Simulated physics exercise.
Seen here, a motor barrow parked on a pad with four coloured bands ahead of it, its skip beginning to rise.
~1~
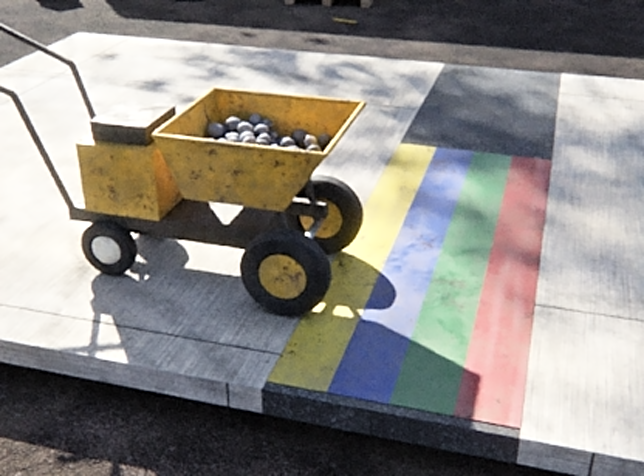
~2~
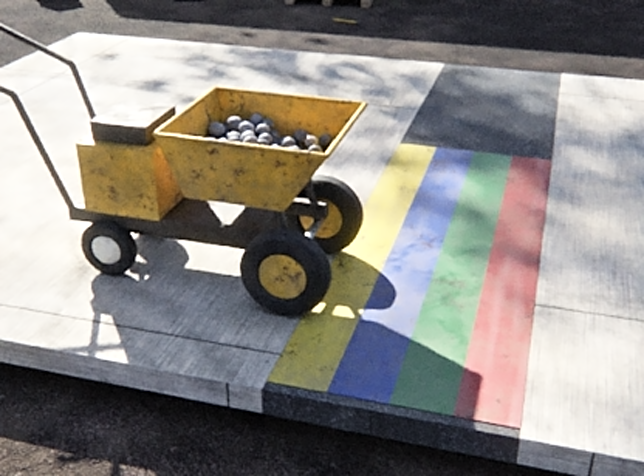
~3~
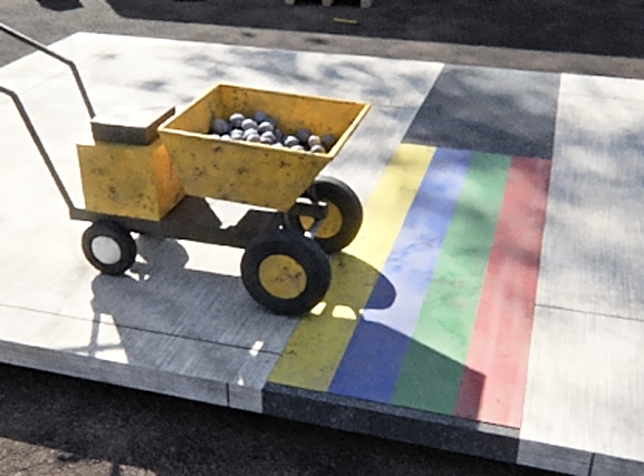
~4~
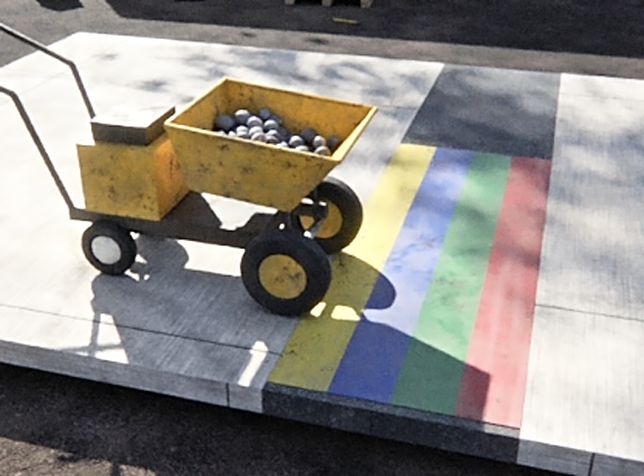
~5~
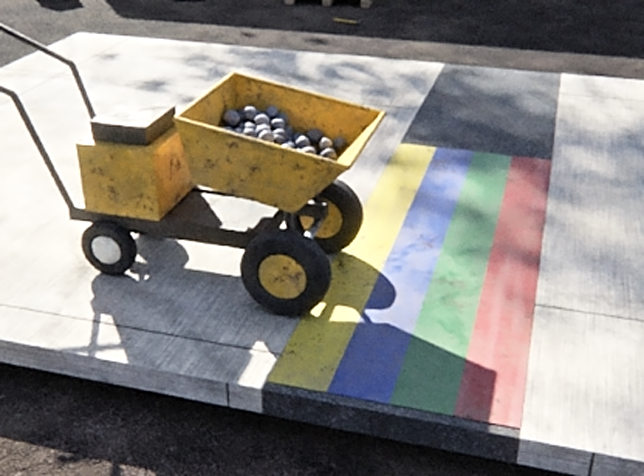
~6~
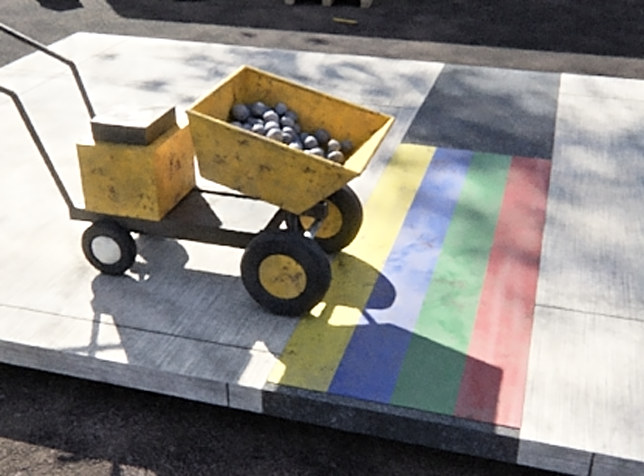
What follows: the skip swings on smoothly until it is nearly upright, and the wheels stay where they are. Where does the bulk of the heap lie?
The green strip carries the most.
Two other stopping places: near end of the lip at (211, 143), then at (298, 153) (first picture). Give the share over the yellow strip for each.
Near 50 % and 0 %.
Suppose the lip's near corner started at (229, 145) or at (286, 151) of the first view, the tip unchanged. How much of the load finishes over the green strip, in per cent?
Roughly 10 per cent, and 40 per cent.
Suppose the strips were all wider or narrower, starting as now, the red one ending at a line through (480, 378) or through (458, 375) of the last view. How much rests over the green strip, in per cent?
First some 20, then 10 per cent.
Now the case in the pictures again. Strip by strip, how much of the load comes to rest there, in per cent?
In per cent, yellow strip 0, blue strip 0, green strip 50 and red strip 30.
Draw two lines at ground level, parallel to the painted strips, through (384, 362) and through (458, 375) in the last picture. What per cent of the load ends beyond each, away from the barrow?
About 90 and 40 per cent.
Soon, skip tipped steeply; all in the skip.
A while on, skip tipped steeply; nearly all in the skip; a stray few over the green strip.
Towards the end, skip tipped right over; about half in the skip; about a third over the green strip; about a quarter over the red strip; a stray few off the paint.
Finally, skip tipped right over; a small part in the skip; none over the yellow strip; a stray few over the blue strip; about half over the green strip; about a quarter over the red strip; a small part off the paint.
